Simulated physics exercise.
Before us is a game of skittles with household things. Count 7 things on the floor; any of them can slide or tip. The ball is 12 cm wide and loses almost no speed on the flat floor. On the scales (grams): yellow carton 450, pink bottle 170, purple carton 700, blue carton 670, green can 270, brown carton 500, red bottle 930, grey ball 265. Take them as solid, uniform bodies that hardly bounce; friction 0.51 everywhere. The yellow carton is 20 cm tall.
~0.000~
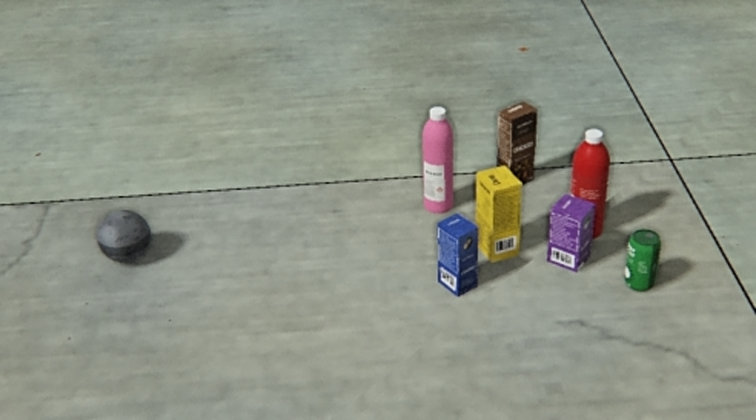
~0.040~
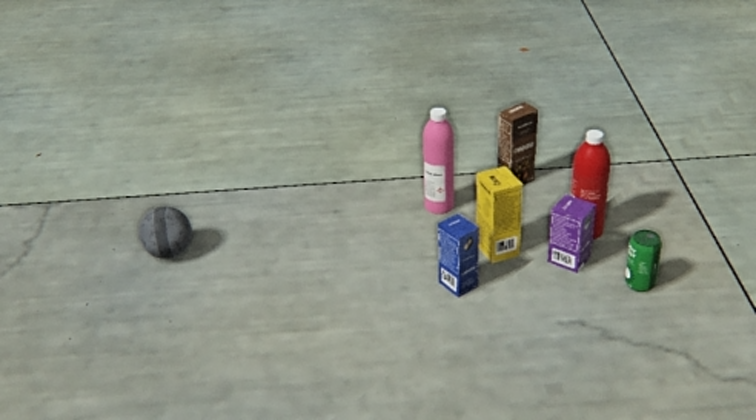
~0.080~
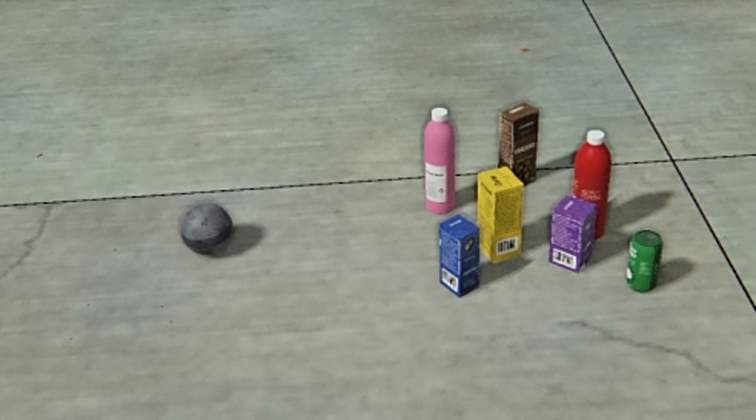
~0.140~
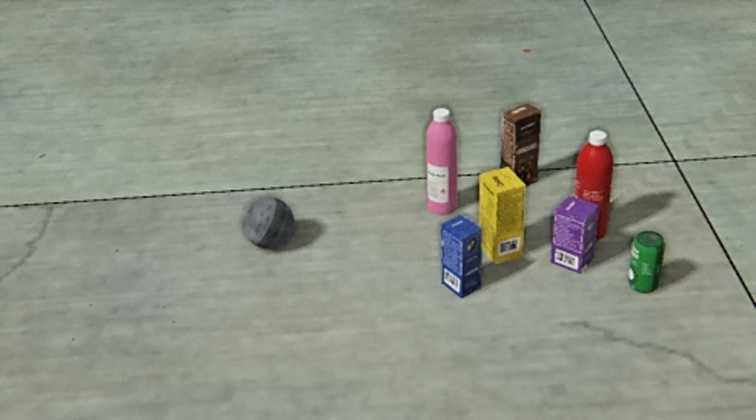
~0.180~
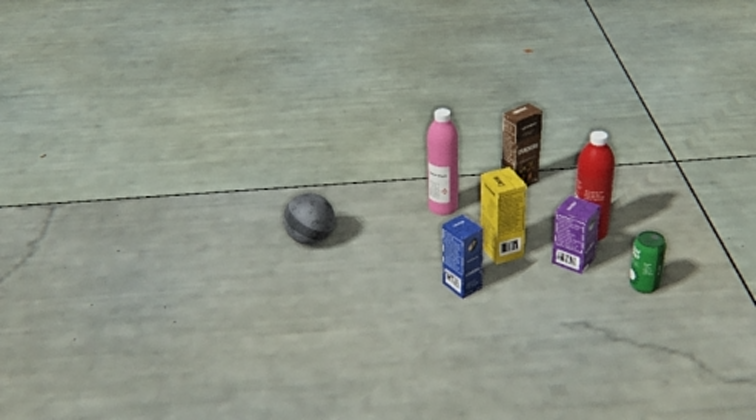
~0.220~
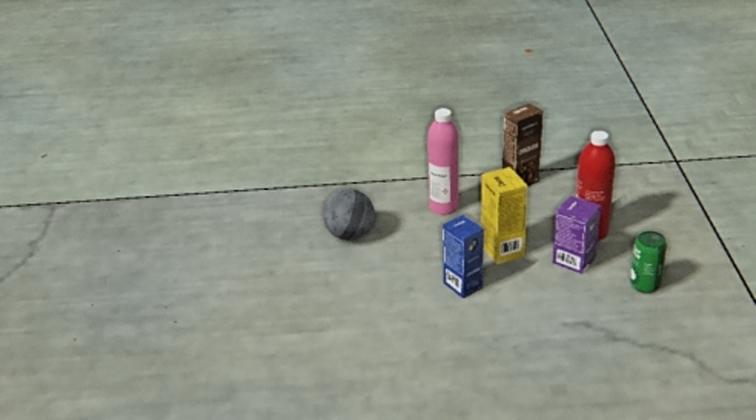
A grey concrete floor with dark seams and fine cracks is seen from above at an angle, the camera almost still. A pink bottle and a brown carton stand behind yellow, blue and purple cartons, with a red bottle and a green can at the right. A dark grey ball rolls steadily rightward from the left, closing much of the gap to the upright group.
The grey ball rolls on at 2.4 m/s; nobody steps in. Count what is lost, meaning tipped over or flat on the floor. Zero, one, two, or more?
Tipped or gone: One.
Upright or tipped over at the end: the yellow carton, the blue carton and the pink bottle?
The yellow carton keeps standing; the blue carton is still upright; the pink bottle falls over.
By 0.52 s, ball 103 cm along; grey ball near (561, 193); pink bottle tilted 29° near (474, 138); yellow carton tilted 5° near (509, 219).
By 1.02 s, ball 152 cm along; grey ball near (707, 121); pink bottle on its side near (496, 153).
By 1.62 s, pink bottle on its side near (498, 153).
When it is over (2.0 s), lying over on the floor, pink bottle; the other 6 within 8 cm of the start. End places, in pixels of the last picture, yellow carton near (507, 218), pink bottle near (499, 153).
